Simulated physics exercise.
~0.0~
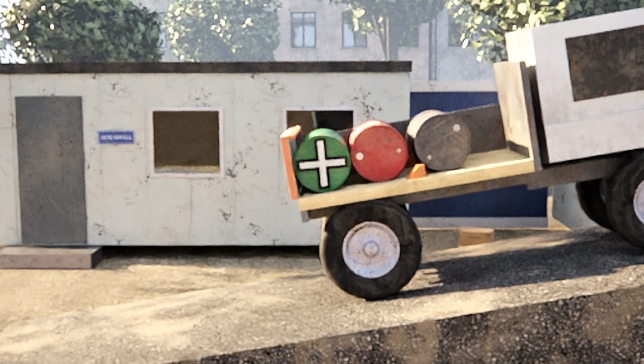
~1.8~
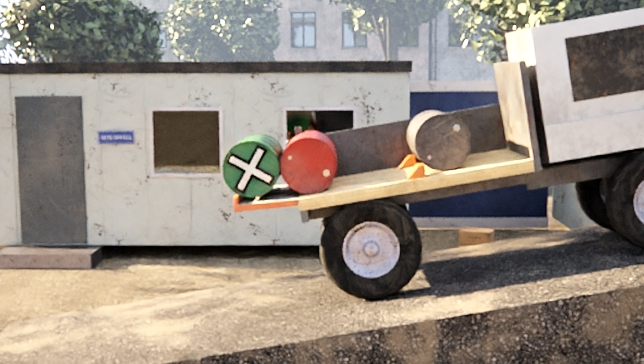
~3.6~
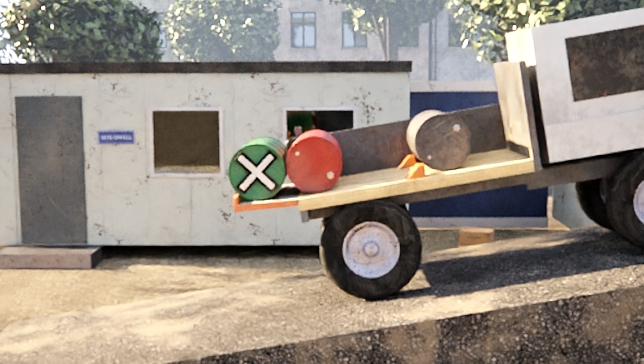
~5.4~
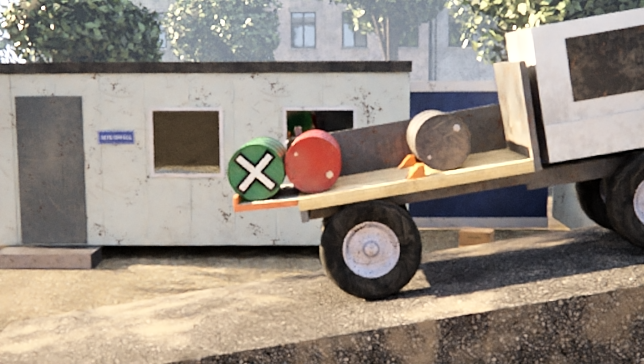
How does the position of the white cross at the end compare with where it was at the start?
At the start the white cross is at the rear of the truck bed, just inside the upright tailgate. At the end it is farther left and slightly lower, out over the lowered tailgate.
